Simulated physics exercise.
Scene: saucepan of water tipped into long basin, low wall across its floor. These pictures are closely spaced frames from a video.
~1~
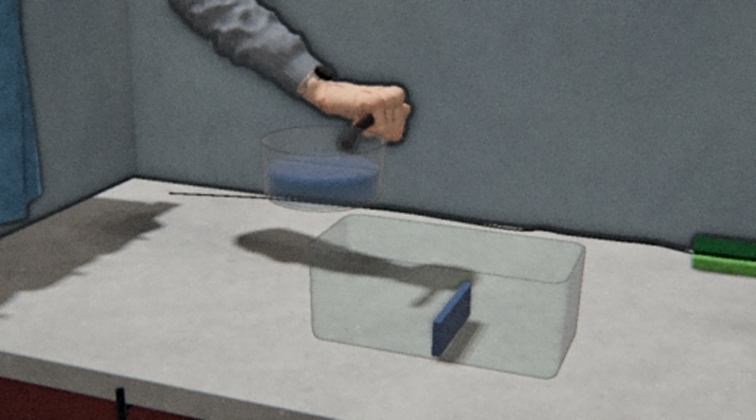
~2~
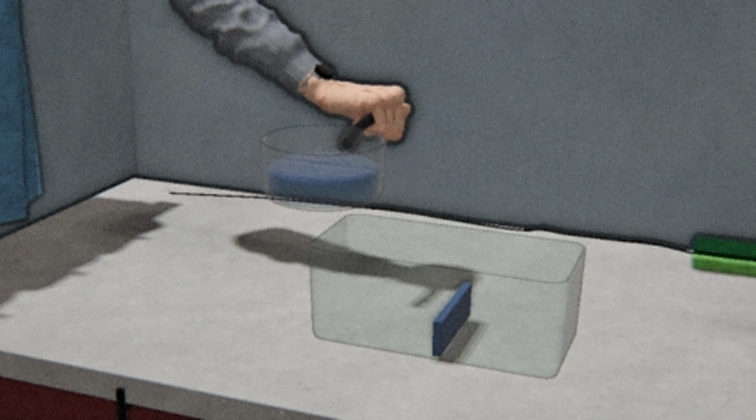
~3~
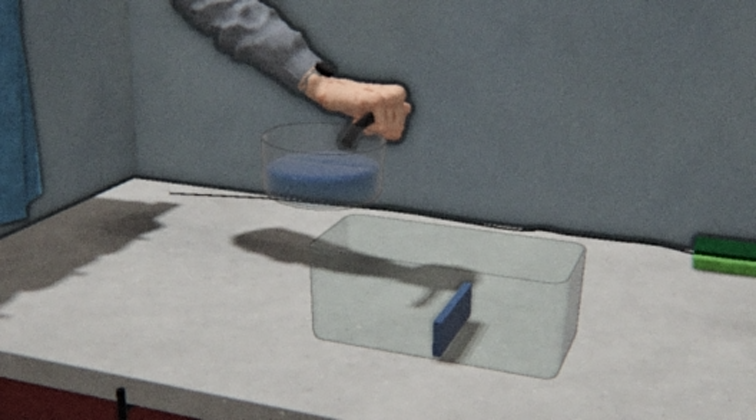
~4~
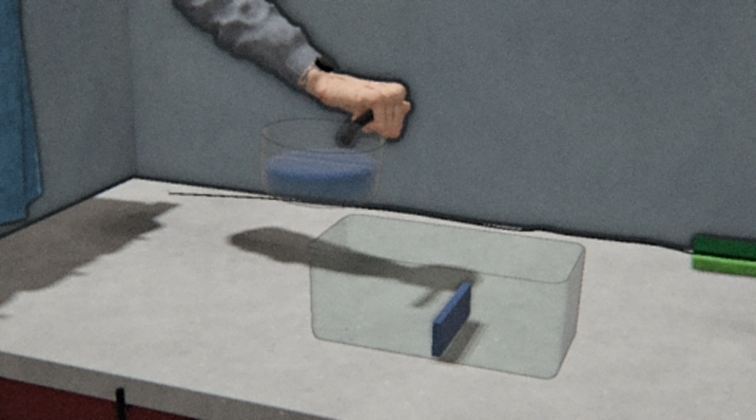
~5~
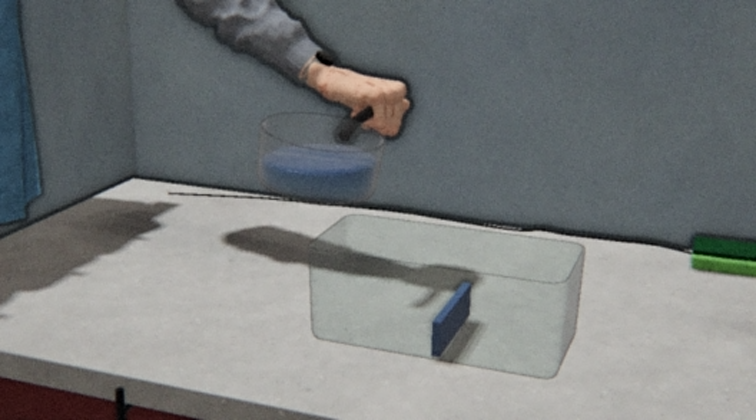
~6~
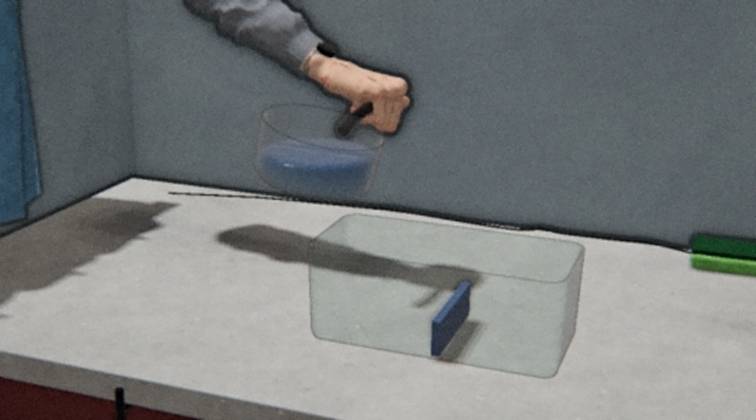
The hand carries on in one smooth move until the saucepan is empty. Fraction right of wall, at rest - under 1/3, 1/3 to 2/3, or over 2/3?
The share right of the wall fails to exceed two thirds but reaches one third.
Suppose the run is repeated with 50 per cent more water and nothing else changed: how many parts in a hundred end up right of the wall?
Estimated share: Close to 70 per cent.
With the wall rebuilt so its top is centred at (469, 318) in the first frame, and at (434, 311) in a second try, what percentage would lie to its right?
Try one about 25 %, try two about 85 %.
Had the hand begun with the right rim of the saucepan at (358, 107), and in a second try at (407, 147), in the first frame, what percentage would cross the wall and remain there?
20 and 90 per cent.
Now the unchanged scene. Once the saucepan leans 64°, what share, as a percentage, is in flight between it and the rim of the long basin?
Around 25 in a hundred.
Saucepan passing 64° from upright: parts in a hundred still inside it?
Around 70 percent remains.
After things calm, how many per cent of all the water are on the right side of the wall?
About 55 per cent.
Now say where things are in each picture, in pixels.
The first frame shows tilt 0°; pouring edge (381, 148); surface from (273, 159) to (380, 172); the long basin's rim runs from (328, 231) to (577, 265); the wall's top is at (453, 303).
The second frame shows tilt 1°; pouring edge (382, 148); surface from (272, 159) to (380, 171).
The third frame shows tilt 2°; pouring edge (382, 148); surface from (272, 158) to (380, 170).
The fourth frame shows tilt 5°; pouring edge (381, 148); surface from (270, 155) to (378, 167).
The fifth frame shows tilt 8°; pouring edge (380, 148); surface from (268, 150) to (377, 164).
The sixth frame shows tilt 13°; pouring edge (380, 148); surface from (266, 144) to (376, 159).
A moment on, the saucepan is tipped part way and 69 per cent is still to pour, 3 is left of the wall and 0 right of it.
Next, the saucepan is tipped on its side and 15 per cent is still to pour, 24 is left of the wall and 42 right of it.
Then the saucepan is tipped right over and 1 per cent is still to pour, 42 is left of the wall and 55 right of it.
Later the saucepan is tipped right over and 0 per cent is still to pour, 44 is left of the wall and 55 right of it.
In the end 44 per cent lies left of the wall, 55 right of it and 1 outside.
